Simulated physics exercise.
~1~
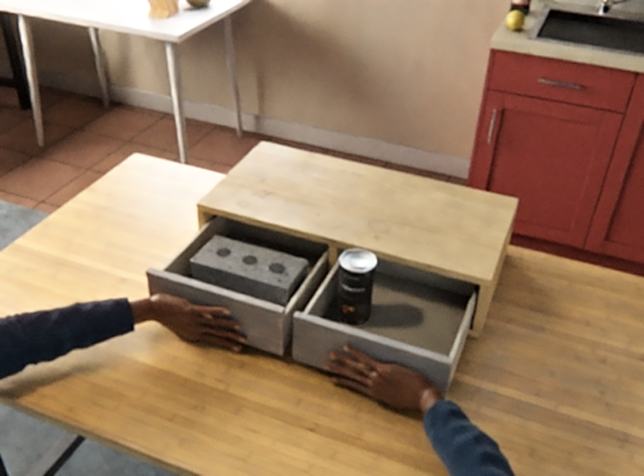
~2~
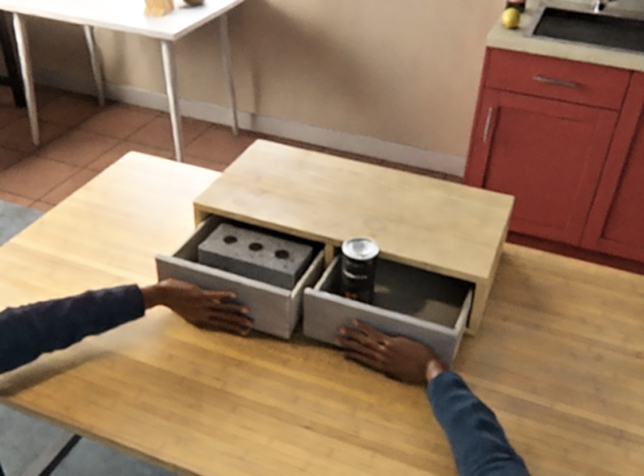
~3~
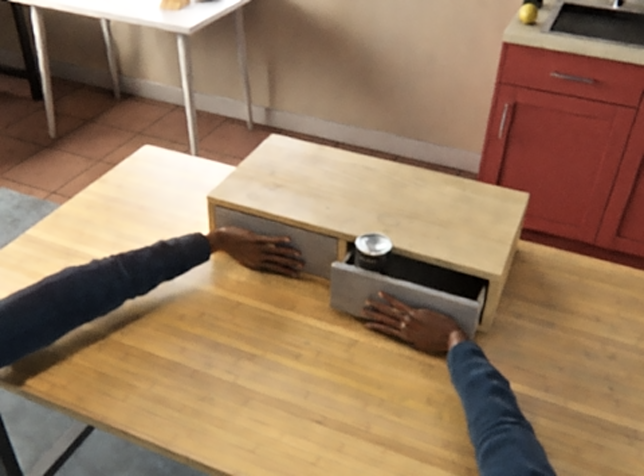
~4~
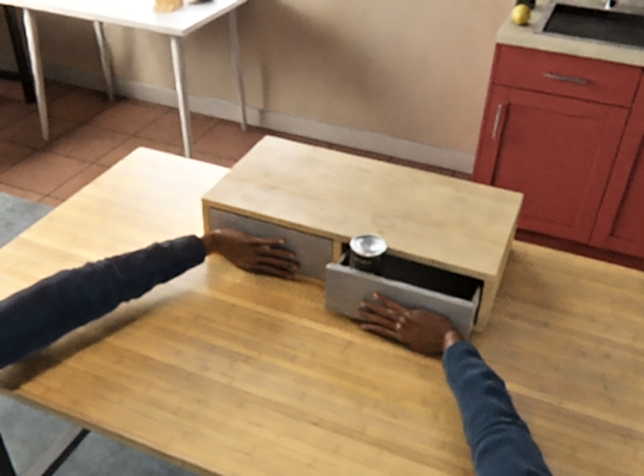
The video shows two hands pushing the open drawers of a low wooden cabinet, the left holding a grey brick and the right an upright black tin. Both slide inward together; the left drawer closes fully, while the right stops partly open with the tin's top showing.
